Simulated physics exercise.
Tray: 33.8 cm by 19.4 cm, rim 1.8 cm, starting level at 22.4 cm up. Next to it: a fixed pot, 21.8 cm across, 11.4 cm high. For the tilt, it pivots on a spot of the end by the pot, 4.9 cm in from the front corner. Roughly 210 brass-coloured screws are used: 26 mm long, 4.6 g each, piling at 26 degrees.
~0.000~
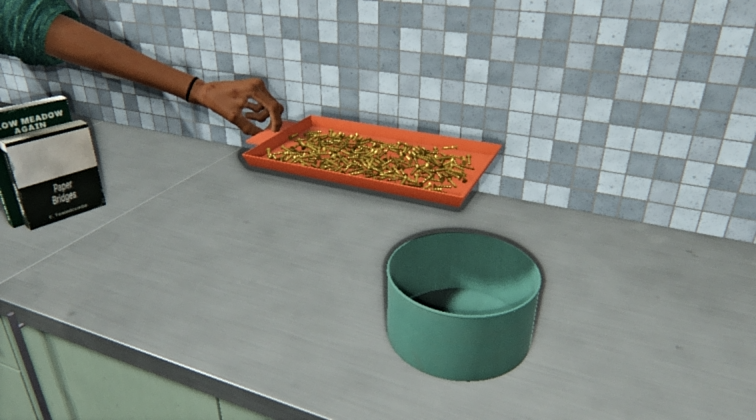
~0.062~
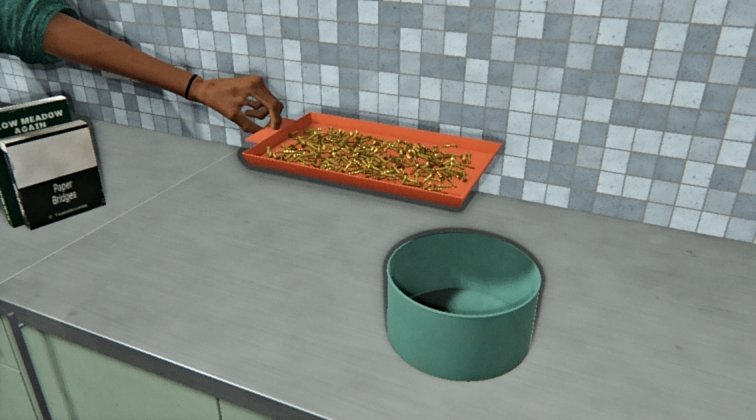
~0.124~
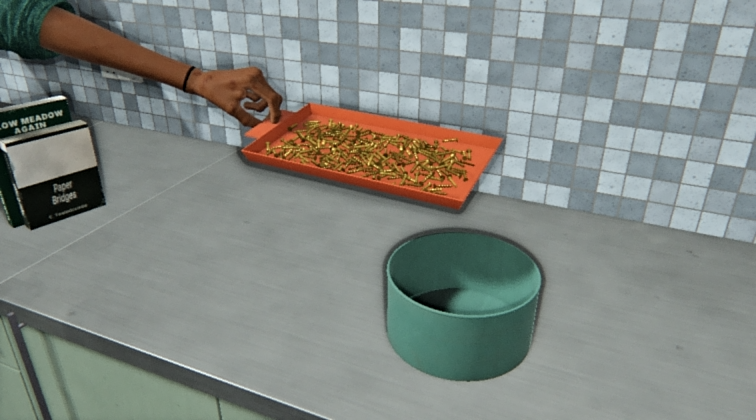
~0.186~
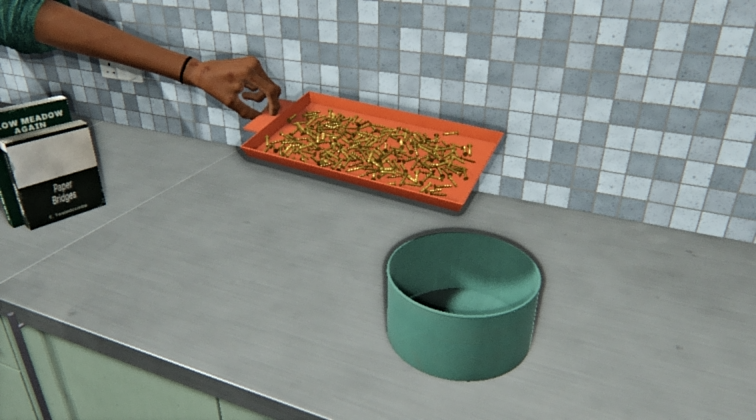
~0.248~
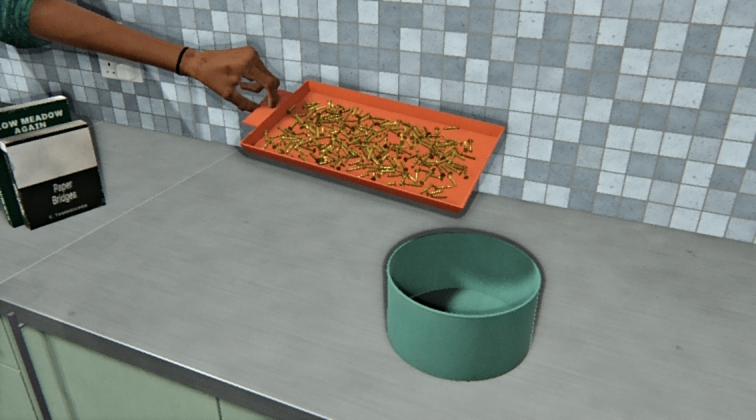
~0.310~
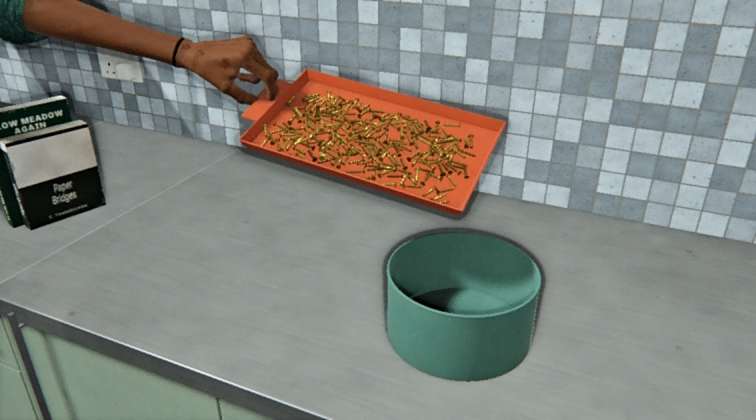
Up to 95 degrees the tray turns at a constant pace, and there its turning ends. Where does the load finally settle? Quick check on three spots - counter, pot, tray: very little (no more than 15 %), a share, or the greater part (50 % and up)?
Counter - a share; pot - the greater part; tray - very little.
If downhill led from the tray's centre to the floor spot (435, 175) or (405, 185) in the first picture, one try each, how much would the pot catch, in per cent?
Around 70 % for the first direction, around 100 % for the second.
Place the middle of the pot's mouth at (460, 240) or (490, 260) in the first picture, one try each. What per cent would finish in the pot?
First try around 20 %, second around 40 %.
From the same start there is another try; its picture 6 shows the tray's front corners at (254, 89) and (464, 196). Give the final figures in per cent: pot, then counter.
Split: Pot = 70, counter = 30.
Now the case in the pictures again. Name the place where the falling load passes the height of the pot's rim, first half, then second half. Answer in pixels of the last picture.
I'd mark about (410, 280) for the first half and about (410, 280) for the second.
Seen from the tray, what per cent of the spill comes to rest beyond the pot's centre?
Share: Around 0 %.
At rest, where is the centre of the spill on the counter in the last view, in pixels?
About (355, 355).
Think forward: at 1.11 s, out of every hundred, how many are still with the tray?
Something like 35 percent, roughly.
Then, at 0.79 s, tilt 55 degrees; the tray holds 95 %, the pot 0 %.
Then, at 1.11 s, tilt 80 degrees; the tray holds 35 %, the pot 25 %.
After 1.52 s, tilt 95 degrees; the tray holds 0 %, the pot 65 %.
By 2.1 s all is still; counter 35 %, pot 65 %, tray 0 %.
